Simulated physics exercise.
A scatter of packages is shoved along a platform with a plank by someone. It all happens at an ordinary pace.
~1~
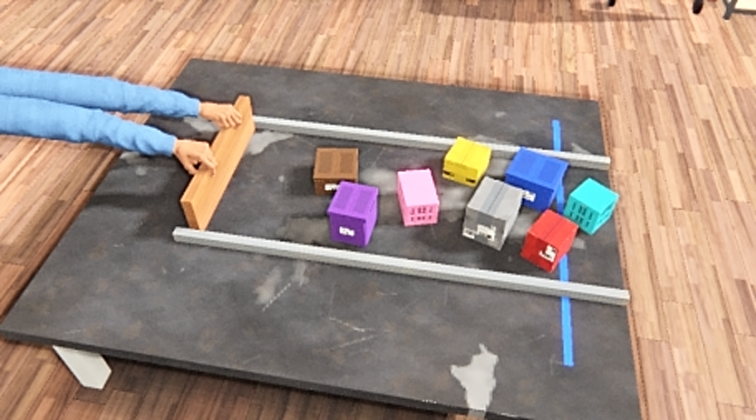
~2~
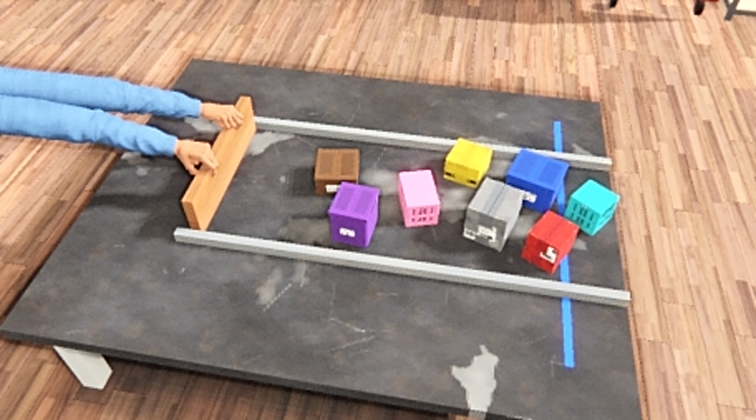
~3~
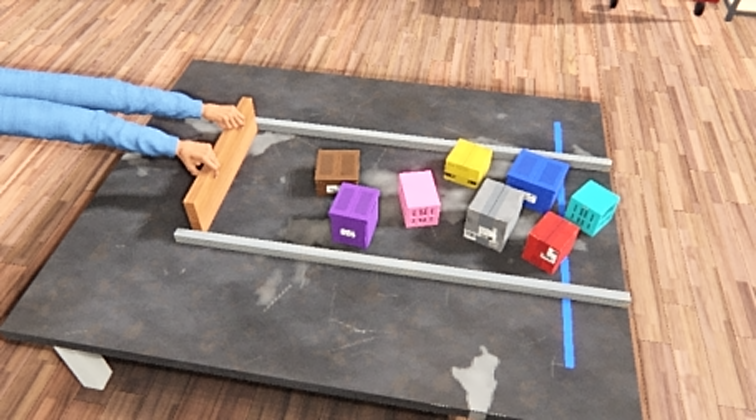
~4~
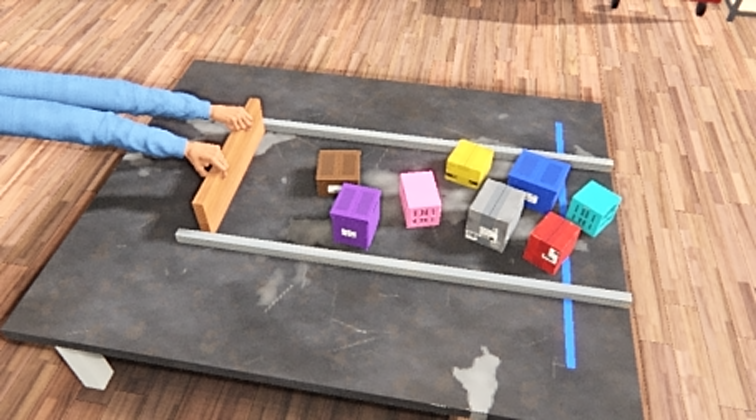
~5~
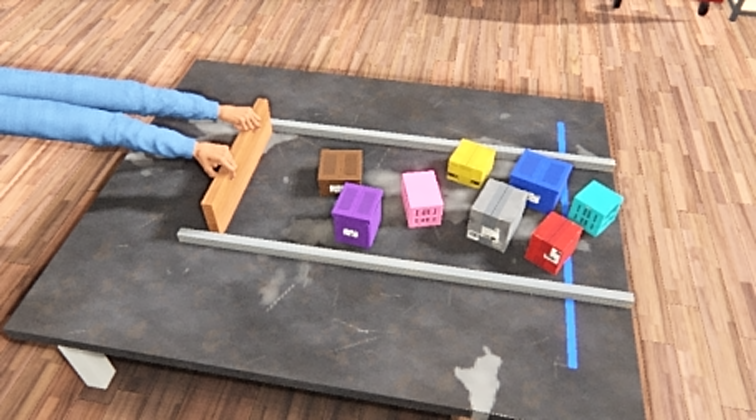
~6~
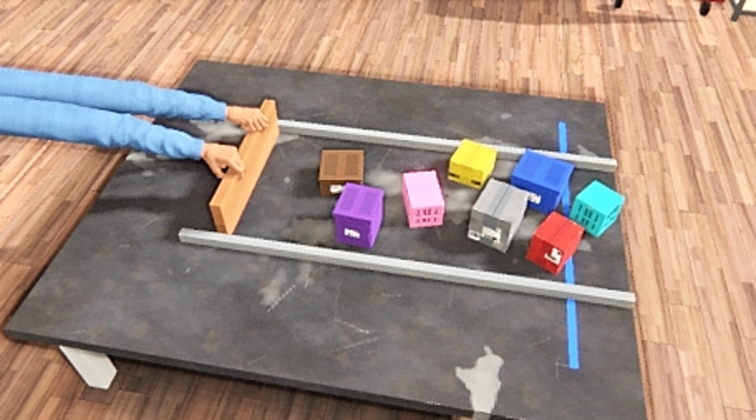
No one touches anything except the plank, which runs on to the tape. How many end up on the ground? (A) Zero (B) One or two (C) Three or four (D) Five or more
Option D: Five or more.
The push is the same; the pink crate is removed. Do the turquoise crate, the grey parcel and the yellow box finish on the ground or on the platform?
Well, the turquoise crate leaves the top, the grey parcel leaves the top, and the yellow box hangs in there.
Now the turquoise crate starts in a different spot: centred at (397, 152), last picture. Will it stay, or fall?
Result: It stays aboard.
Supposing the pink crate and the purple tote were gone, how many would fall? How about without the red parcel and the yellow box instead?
In order, the numbers are 2 and 4.
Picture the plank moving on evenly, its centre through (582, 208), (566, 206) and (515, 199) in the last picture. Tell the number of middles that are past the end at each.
In order of the places given, that's 5, 5 and 2.
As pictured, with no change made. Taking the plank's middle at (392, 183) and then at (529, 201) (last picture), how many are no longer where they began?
Counting first: 3, next 8.
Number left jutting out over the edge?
Result: 0.
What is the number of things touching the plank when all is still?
That number would be 3.
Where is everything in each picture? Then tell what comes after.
In the first picture, turquoise crate (590, 206); red parcel (549, 241); blue tote (533, 181); plank (222, 161); tape (561, 220).
In the second picture, red parcel (550, 242); plank (223, 161).
In the third picture, blue tote (535, 183); brown tote (338, 173).
In the fourth picture, turquoise crate (593, 209); grey parcel (495, 215).
In the fifth picture, red parcel (553, 243); purple tote (358, 217).
In the sixth picture, turquoise crate (596, 209); red parcel (555, 243); blue tote (539, 183); plank (248, 165); tape (567, 223).
Early on, none off yet; turquoise crate at rest near (596, 209); red parcel at rest near (555, 243); blue tote at rest near (539, 183).
A while later, none off yet; turquoise crate at rest near (596, 209); red parcel travelled about its own width near (586, 250); blue tote at rest near (539, 183).
Finally, the number that fall off is five or more; lost, pink crate, grey parcel, blue tote, red parcel and turquoise crate.
